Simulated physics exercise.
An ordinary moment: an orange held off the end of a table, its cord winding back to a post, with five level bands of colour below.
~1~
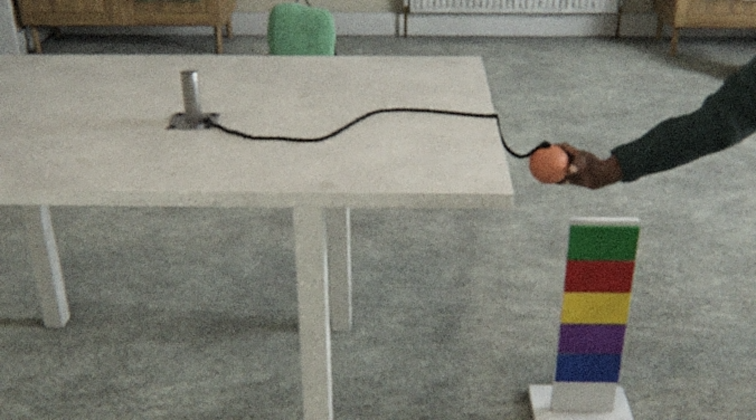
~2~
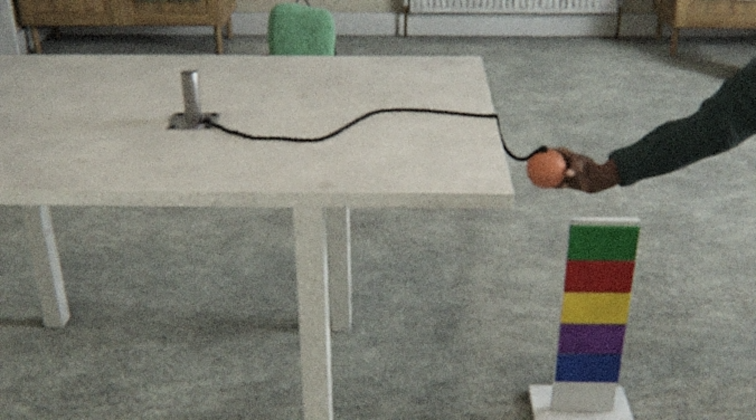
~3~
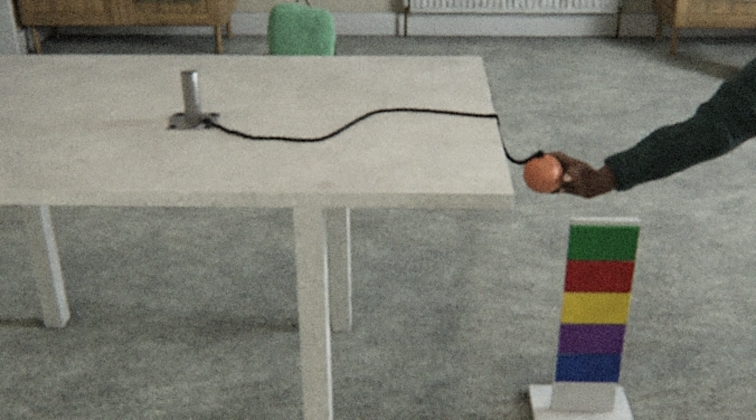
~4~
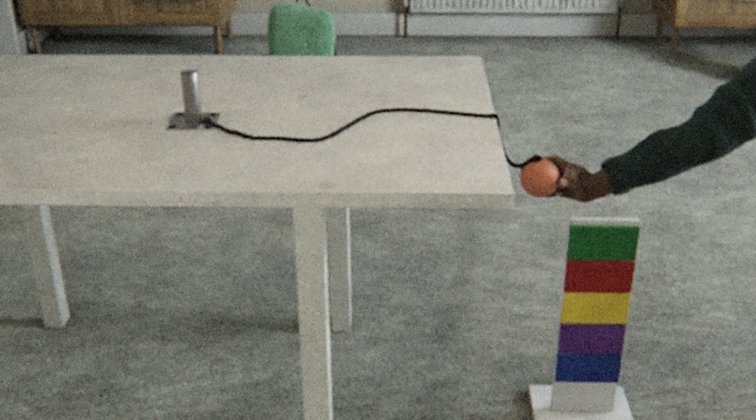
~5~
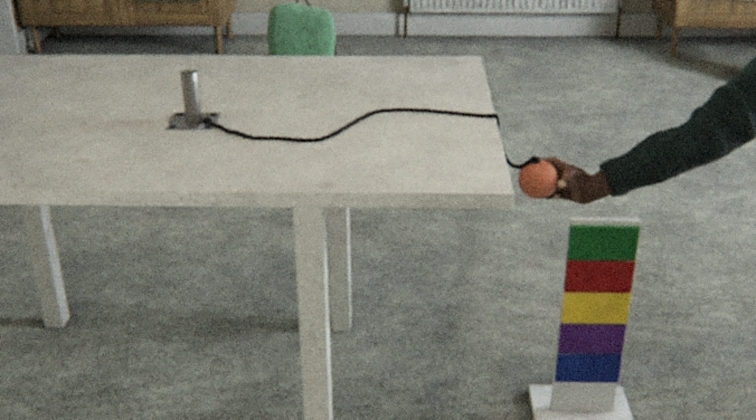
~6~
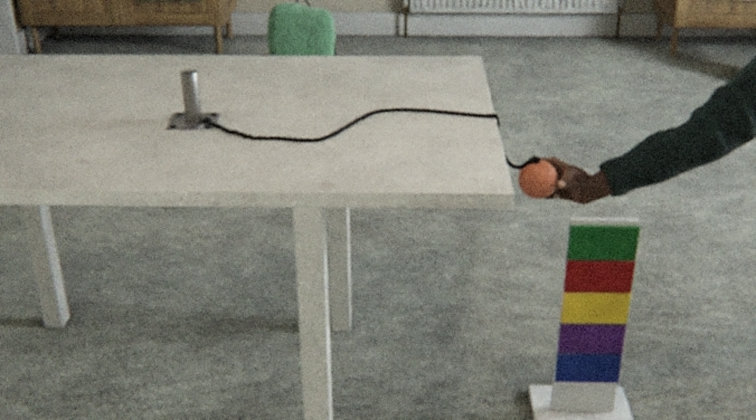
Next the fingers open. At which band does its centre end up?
At red.
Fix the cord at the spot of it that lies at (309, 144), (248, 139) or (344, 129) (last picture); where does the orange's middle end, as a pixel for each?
Try by try, around (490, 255), (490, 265) and (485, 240).
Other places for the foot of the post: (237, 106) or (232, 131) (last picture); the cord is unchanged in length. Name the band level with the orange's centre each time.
It would be yellow; yellow.
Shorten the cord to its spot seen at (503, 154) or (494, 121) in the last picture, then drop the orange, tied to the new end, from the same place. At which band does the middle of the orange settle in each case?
It would be green; none, it hangs higher.
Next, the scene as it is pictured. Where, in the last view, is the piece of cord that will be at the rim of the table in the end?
It lies at about (425, 111).
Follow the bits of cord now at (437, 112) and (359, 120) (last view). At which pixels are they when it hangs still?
Near (500, 146) and (418, 128).
A little later, orange near (471, 267); level with red.
Next, orange near (516, 290); level with red.
When it is over, orange near (500, 289); level with red. Its centre hangs level with the red band.
